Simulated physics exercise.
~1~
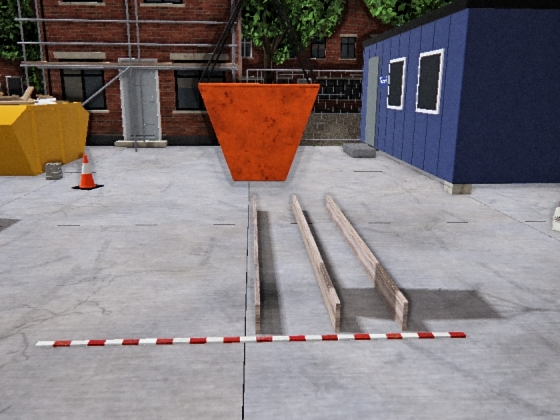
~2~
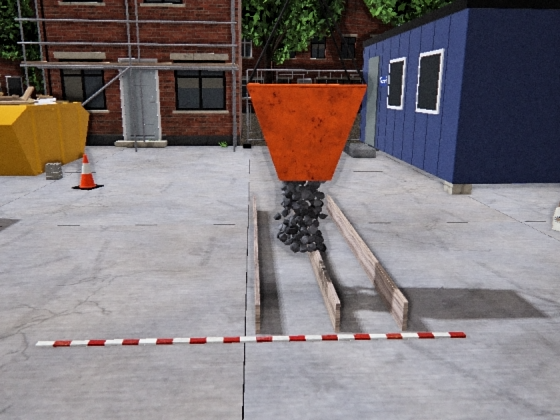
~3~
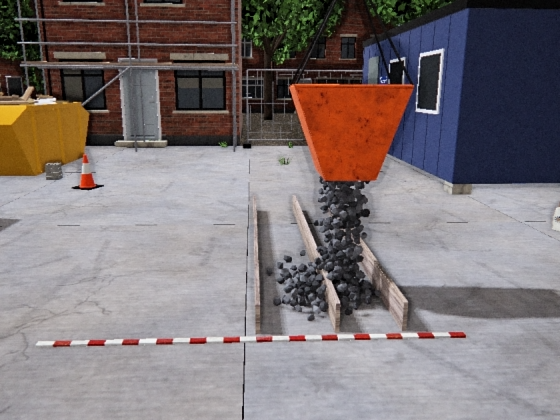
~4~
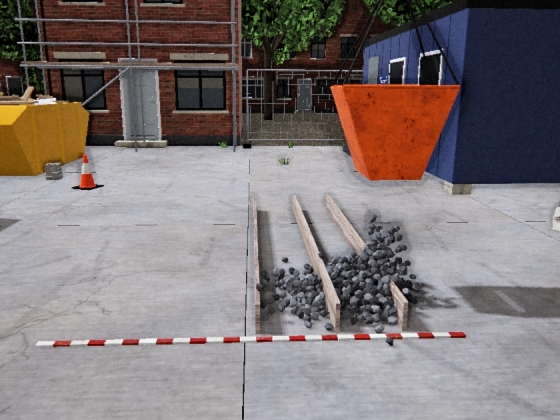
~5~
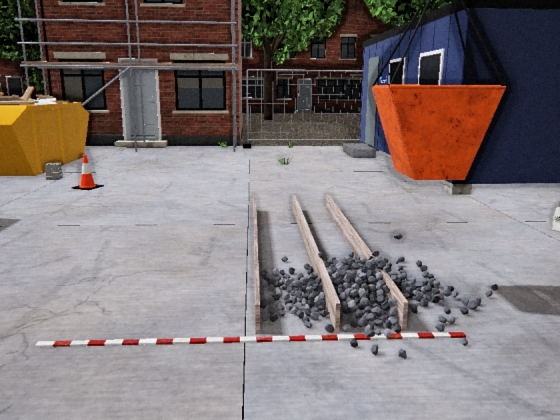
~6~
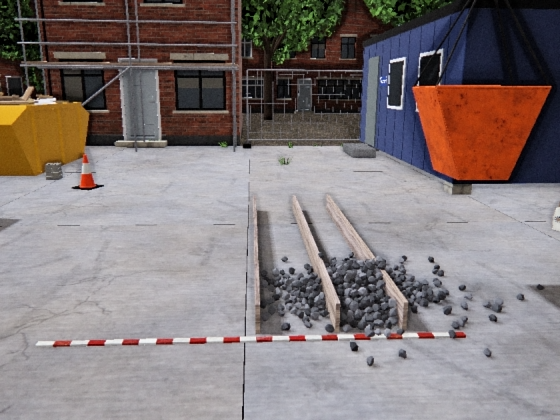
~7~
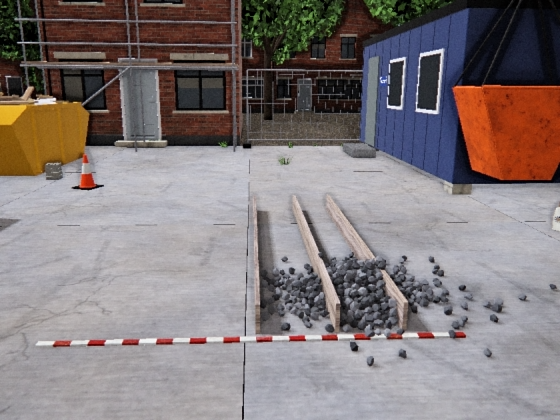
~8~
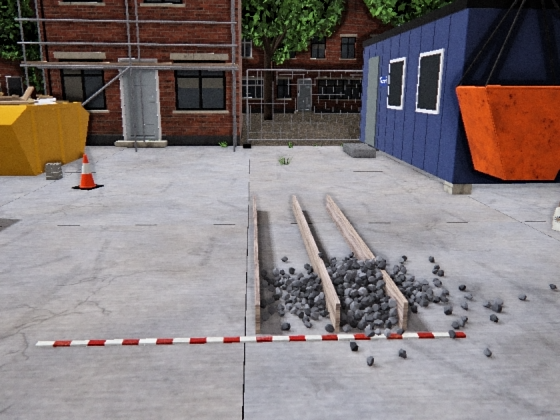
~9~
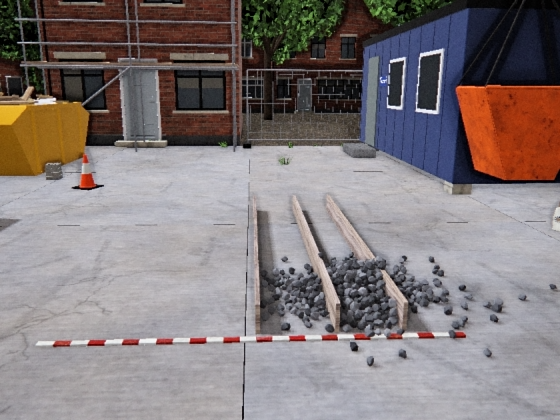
At first, an orange skip hangs above a concrete yard, behind three wooden planks laid out as two bays, with a red and white striped pole lying in front. The skip moves rightwards and dark grey stones pour from its bottom, landing in the left bay. As it travels on, the stream shifts into the right bay and heaps up there. Some stones spill and scatter past the right-hand plank while the emptied skip carries on, then stops before the blue cabin. Finally everything lies still, with most stones in the right bay, fewer in the left, and a scattering beyond.
